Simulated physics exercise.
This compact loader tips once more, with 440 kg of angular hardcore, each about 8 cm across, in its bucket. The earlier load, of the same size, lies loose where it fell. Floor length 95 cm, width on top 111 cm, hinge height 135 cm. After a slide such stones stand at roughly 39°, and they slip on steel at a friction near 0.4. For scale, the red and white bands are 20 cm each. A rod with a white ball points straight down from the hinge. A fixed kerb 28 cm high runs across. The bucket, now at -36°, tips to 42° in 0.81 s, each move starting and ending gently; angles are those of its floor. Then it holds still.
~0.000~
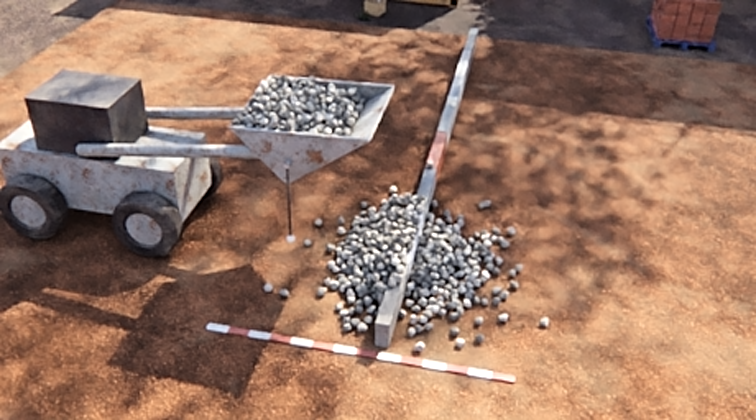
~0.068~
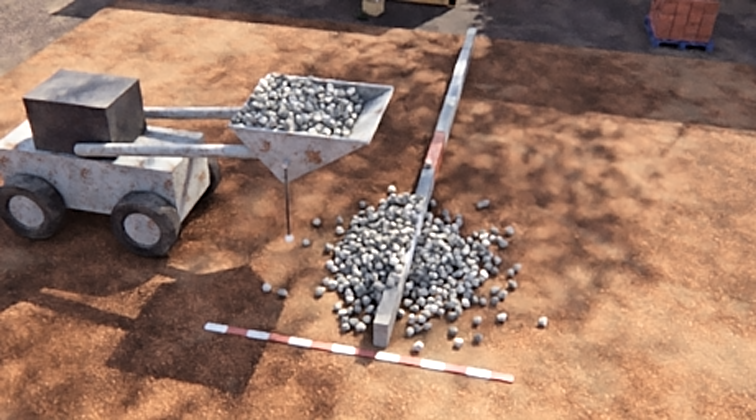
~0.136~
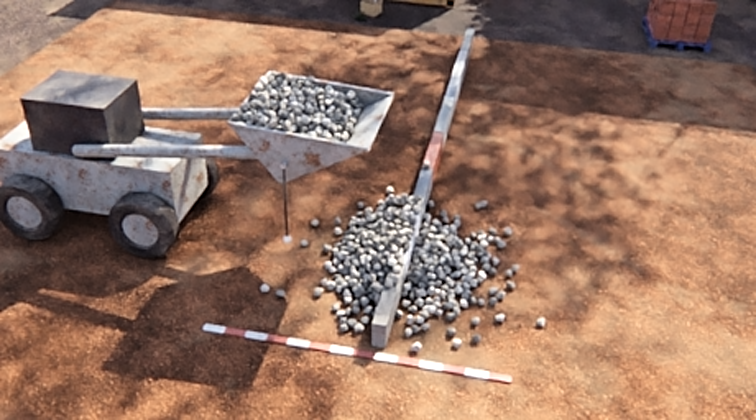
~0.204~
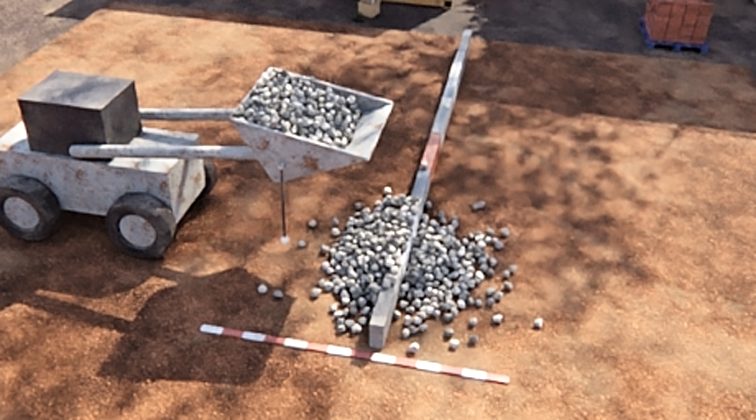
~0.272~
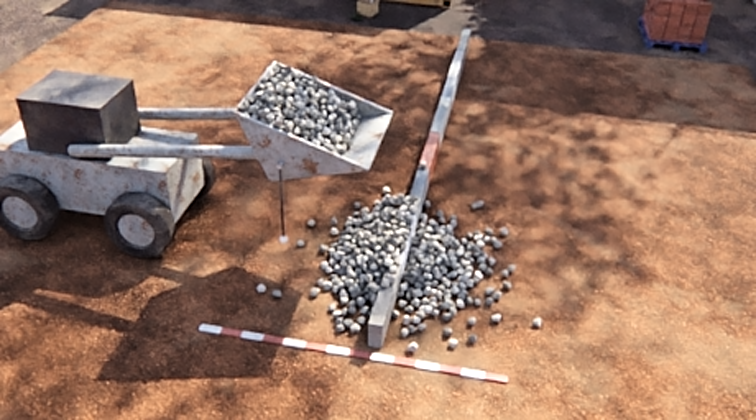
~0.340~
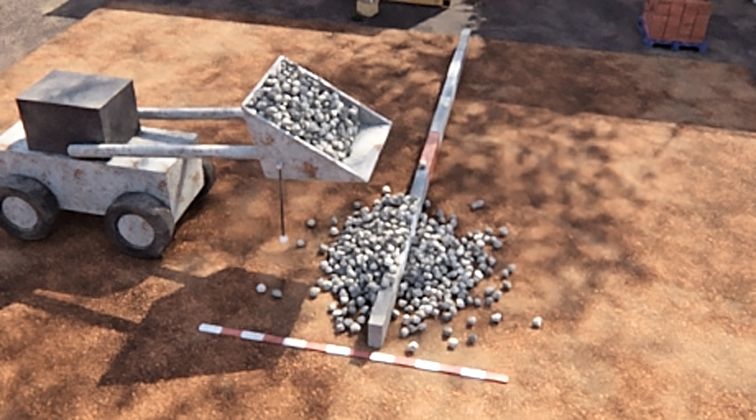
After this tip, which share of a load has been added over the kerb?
Close to 19 parts in a hundred.
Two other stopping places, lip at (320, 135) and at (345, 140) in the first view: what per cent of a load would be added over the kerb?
About 0 and 5 per cent.
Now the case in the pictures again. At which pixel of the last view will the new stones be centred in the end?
Near (371, 243).
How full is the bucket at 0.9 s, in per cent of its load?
Roughly 80 per cent is still inside.
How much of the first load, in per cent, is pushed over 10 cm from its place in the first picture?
About 5 per cent.
After 0.6 s the floor is at 30°; in per cent of one load, 100 in the bucket, 63 on this side of the kerb, 37 over the kerb; the foremost stones are at (507, 278).
After 0.9 s the floor is at 42°; in per cent of one load, 81 in the bucket, 82 on this side of the kerb, 37 over the kerb; the foremost stones are at (507, 278).
After 1.3 s the floor is at 42°; in per cent of one load, 23 in the bucket, 136 on this side of the kerb, 42 over the kerb; the foremost stones are at (507, 278).
After 4.0 s the floor is at 42°; in per cent of one load, 0 in the bucket, 145 on this side of the kerb, 55 over the kerb; the foremost stones are at (519, 277). Net gain over the kerb, 19.
